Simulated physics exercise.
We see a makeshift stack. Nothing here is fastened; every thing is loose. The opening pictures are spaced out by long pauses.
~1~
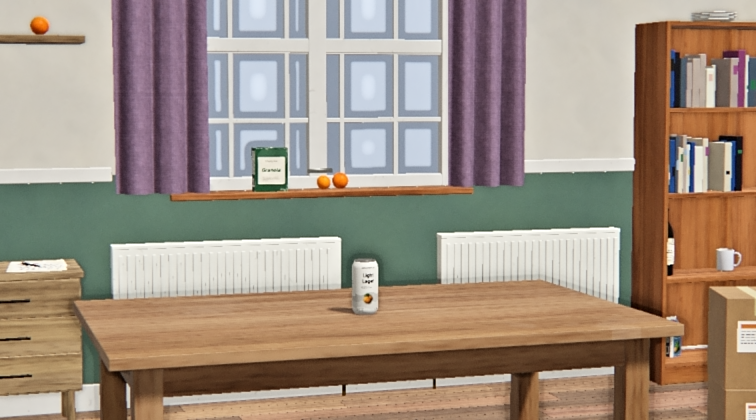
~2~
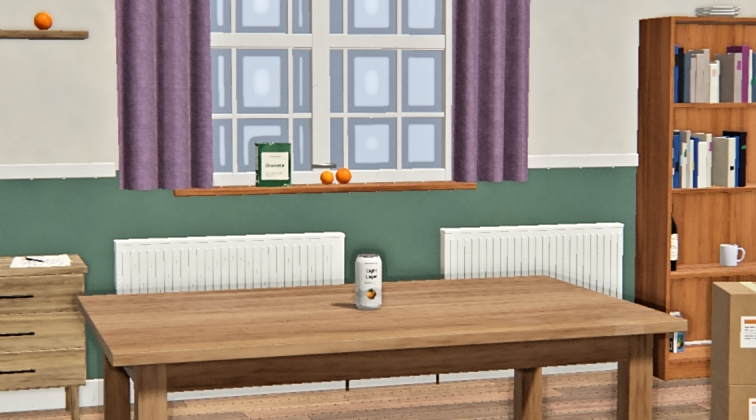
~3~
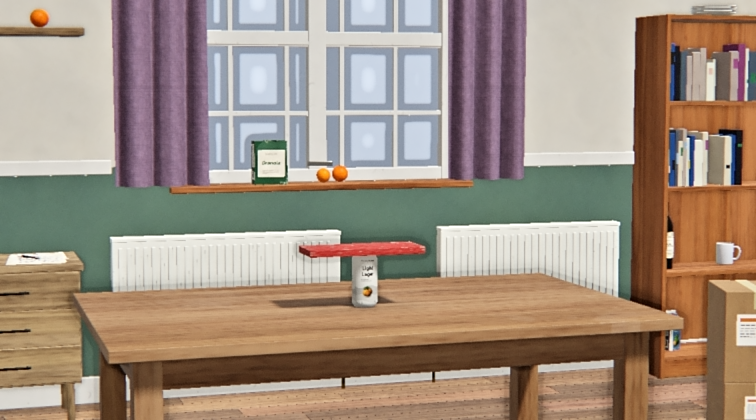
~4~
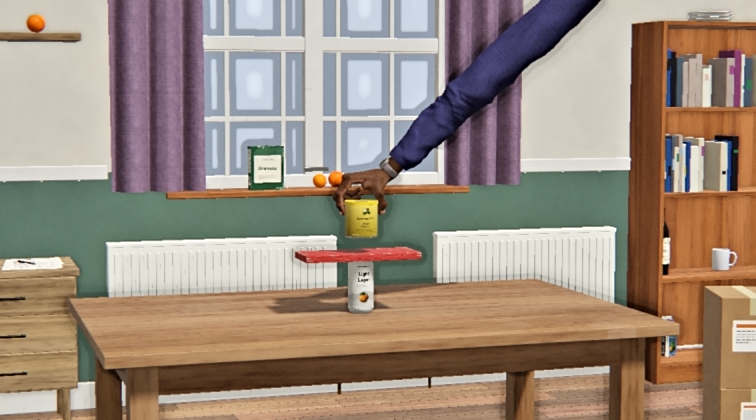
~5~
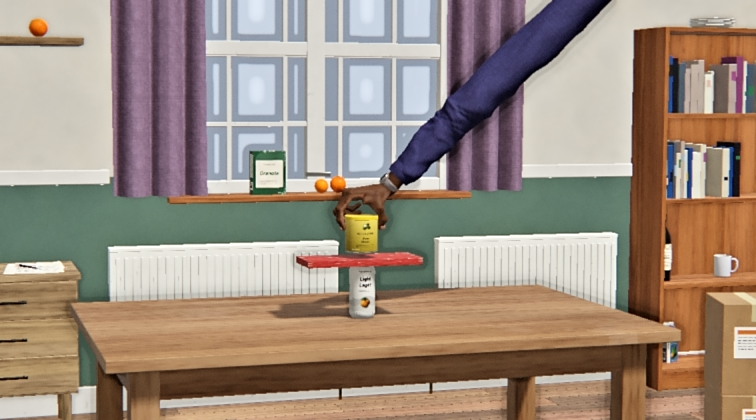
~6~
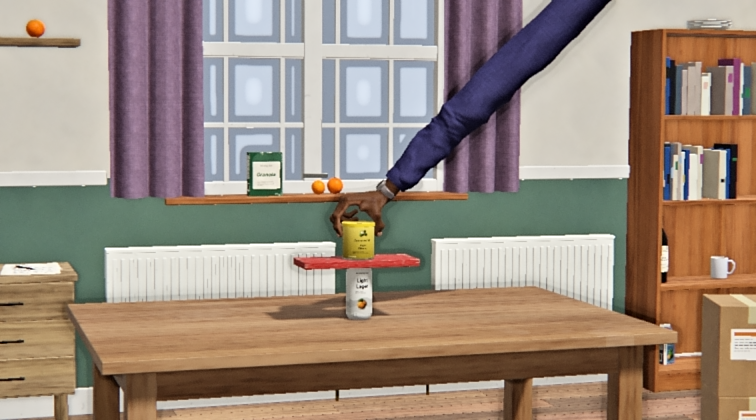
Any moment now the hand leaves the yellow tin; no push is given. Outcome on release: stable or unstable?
Stable.
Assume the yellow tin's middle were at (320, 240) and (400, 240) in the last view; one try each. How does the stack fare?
Result one: The stack falls. Result two: The stack falls.
Then, 0.40 s after the last picture, nothing has stirred.
Then, 1.00 s after the last picture, yellow tin resting near (358, 241).
At rest, all 3 in place. Seen from the same camera at the end, yellow tin near (358, 241). The stack stays up.
